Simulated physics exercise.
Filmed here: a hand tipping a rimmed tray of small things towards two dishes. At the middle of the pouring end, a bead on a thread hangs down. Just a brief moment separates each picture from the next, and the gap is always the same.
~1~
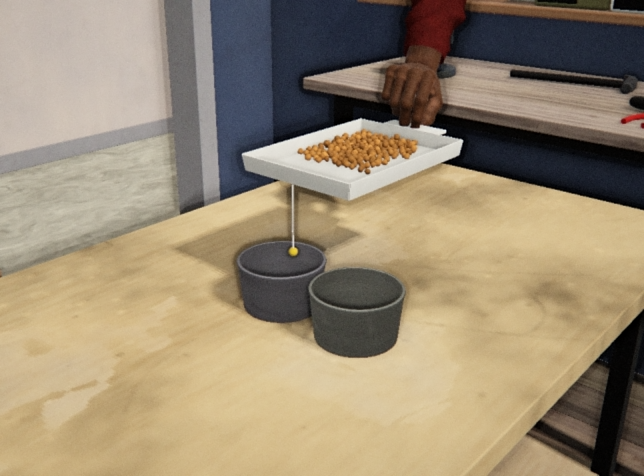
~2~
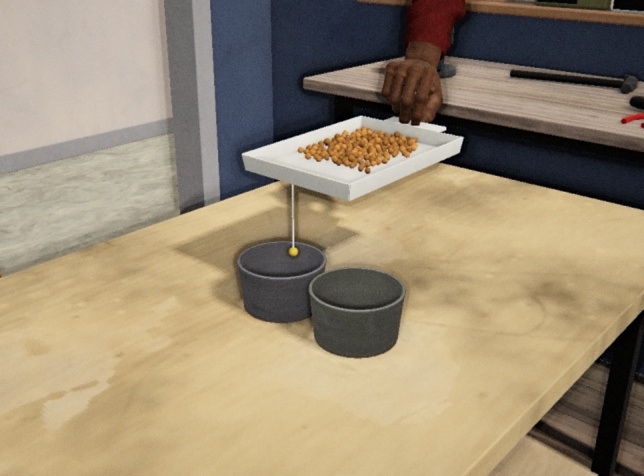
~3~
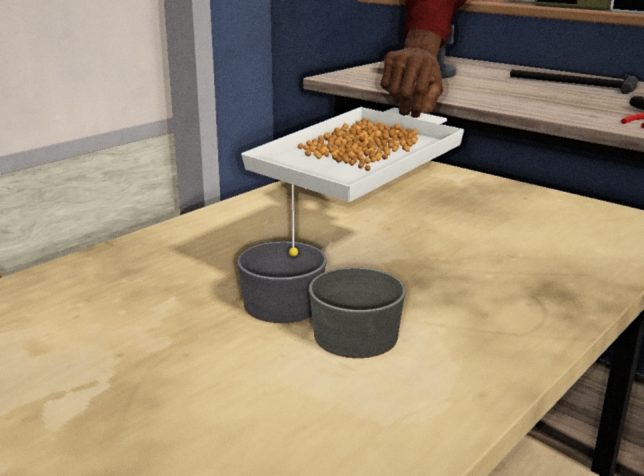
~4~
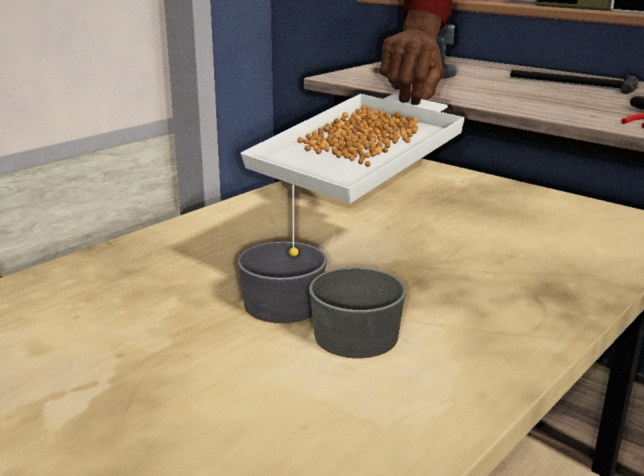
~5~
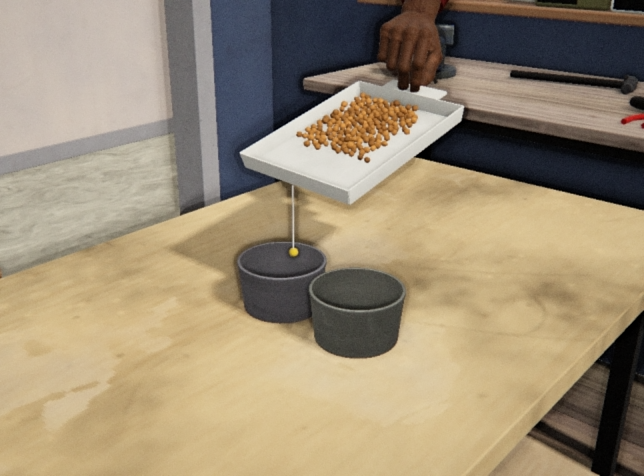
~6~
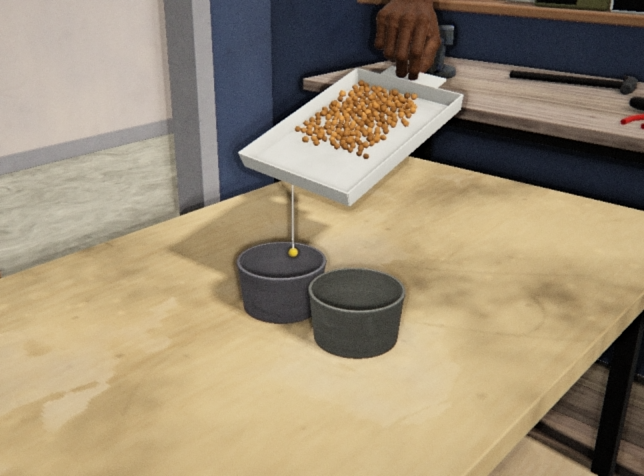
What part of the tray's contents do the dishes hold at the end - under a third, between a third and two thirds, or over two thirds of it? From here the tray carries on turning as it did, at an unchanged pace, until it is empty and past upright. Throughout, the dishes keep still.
The dishes hold between a third and two thirds of it.
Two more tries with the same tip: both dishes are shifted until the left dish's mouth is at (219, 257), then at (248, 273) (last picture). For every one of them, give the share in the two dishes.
The first try gives 70 per cent, the second 90 per cent.
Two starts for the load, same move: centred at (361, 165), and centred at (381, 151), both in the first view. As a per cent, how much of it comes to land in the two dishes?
First about 50, then 50 per cent.
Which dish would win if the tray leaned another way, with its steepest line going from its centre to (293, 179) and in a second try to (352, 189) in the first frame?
Toward the first point it's the dish to the left; toward the second, the dish to the right.
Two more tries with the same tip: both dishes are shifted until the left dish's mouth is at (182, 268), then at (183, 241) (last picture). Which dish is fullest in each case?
The one on the right side, then the one on the right side.
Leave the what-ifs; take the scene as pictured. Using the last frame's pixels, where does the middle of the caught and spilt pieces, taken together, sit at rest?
Roughly at pixel (299, 340).
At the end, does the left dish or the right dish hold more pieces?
Looks like the right-placed one wins this one.
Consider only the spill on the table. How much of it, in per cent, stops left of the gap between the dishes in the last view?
Around 90 percent of the pieces.
Soon after the last picture, tray tipped steeply; nearly all on the tray; a small part in the air.
A little later, tray tipped past a quarter turn; most on the tray; a small part in the right dish; a stray few in the left dish; a small part outside both; a stray few in the air.
Later still, tray tipped past a quarter turn; about a third in the right dish; a small part in the left dish; about half outside both.
At rest, tray tipped past a quarter turn; about a third in the right dish; a small part in the left dish; about half outside both.
